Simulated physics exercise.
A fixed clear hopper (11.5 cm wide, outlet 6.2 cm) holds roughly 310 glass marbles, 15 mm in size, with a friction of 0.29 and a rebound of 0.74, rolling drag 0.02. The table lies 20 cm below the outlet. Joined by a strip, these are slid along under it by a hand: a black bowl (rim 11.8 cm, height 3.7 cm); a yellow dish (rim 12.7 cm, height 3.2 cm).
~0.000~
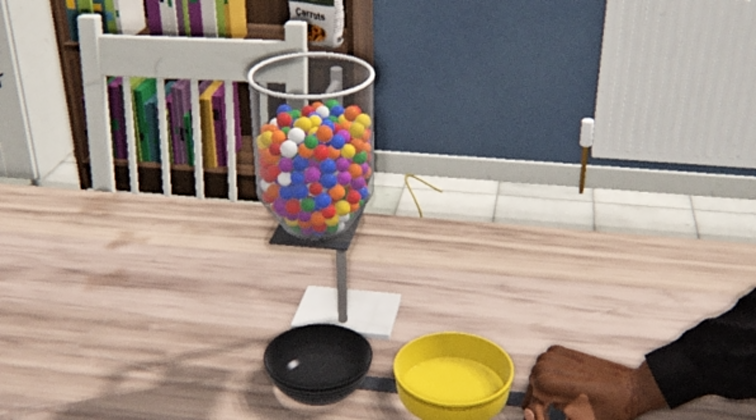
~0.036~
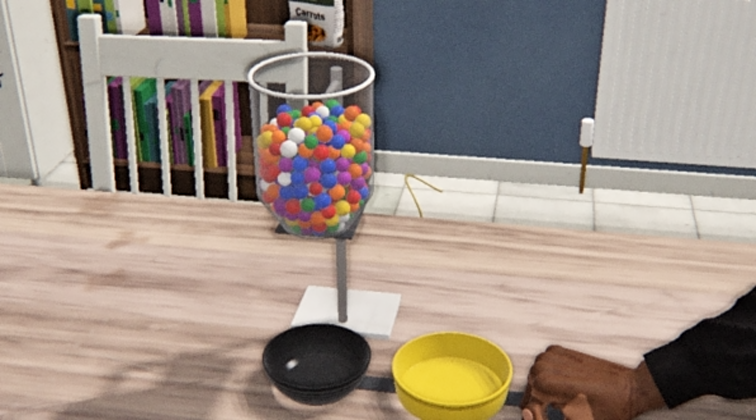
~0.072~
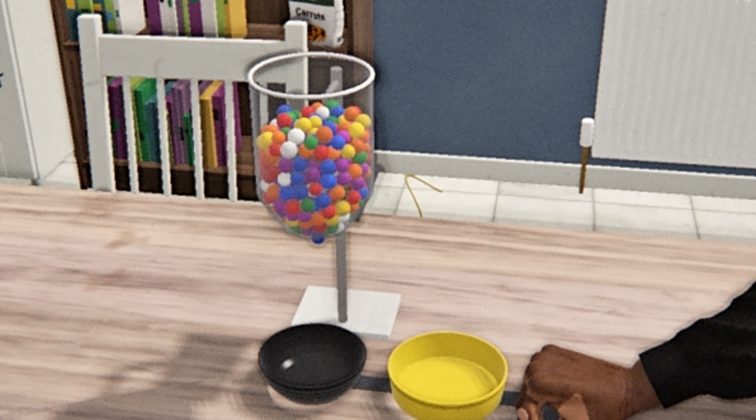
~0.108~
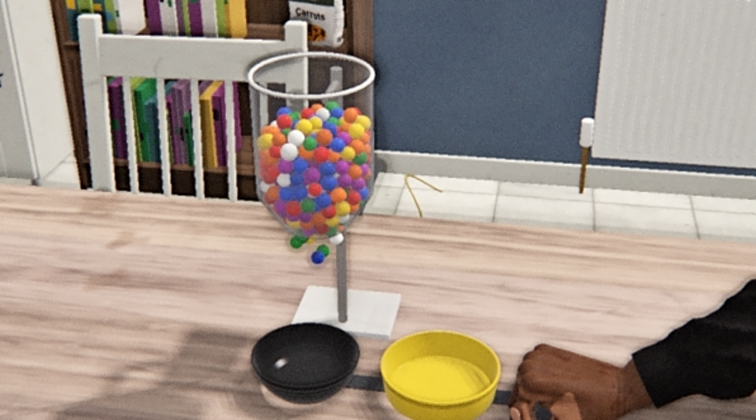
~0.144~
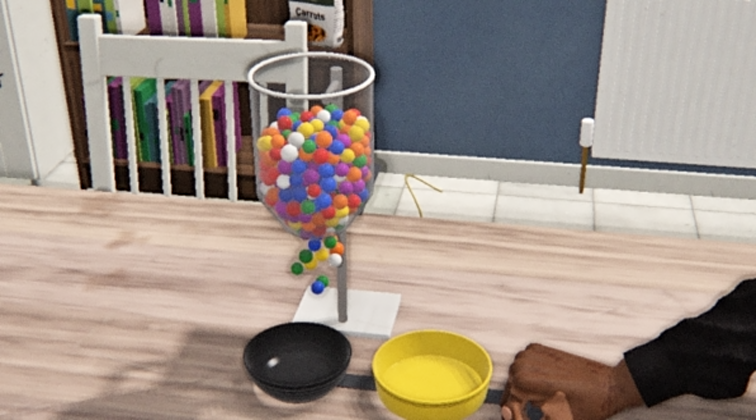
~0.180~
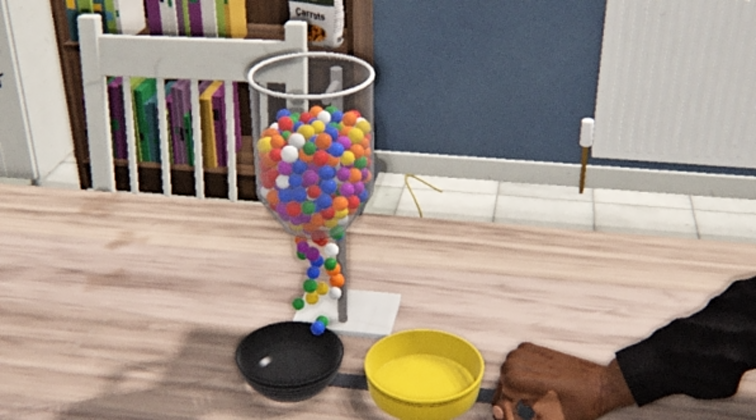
On a wooden table, a hand slides joined black and yellow bowls left as colourful balls start pouring from a clear container.
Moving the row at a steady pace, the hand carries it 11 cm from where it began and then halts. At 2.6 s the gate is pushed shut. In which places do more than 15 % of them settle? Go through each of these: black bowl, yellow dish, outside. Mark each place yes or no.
Marks: Black bowl gets no; yellow dish gets yes; outside gets yes.
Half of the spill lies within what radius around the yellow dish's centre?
Around 42 cm from the centre.
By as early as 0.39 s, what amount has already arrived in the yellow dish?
Near 5 per cent so far.
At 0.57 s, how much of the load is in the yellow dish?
Roughly 15 percent at that point.
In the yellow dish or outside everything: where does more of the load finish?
More ends up in the yellow dish.
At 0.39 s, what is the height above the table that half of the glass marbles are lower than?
I'd say close to 24 cm.
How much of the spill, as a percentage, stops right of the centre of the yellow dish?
Around 20 in a hundred.
Then, at 0.39 s, hopper 75 %, black bowl 5 %, outside 5 %, in the air 10 %; middle of all pieces on or above the table near (312, 214).
After 0.57 s, hopper 60 %, black bowl 5 %, outside 10 %, yellow dish 15 %, in the air 10 %; middle of all pieces on or above the table near (310, 248).
After 0.74 s, hopper 45 %, black bowl 5 %, outside 10 %, yellow dish 30 %, in the air 10 %; middle of all pieces on or above the table near (314, 279).
Then, at 0.90 s, hopper 30 %, black bowl 5 %, outside 15 %, yellow dish 40 %, in the air 10 %; middle of all pieces on or above the table near (316, 302).
In the end, at 4.2 s, hopper 0 %, black bowl 5 %, outside 40 %, yellow dish 50 %.
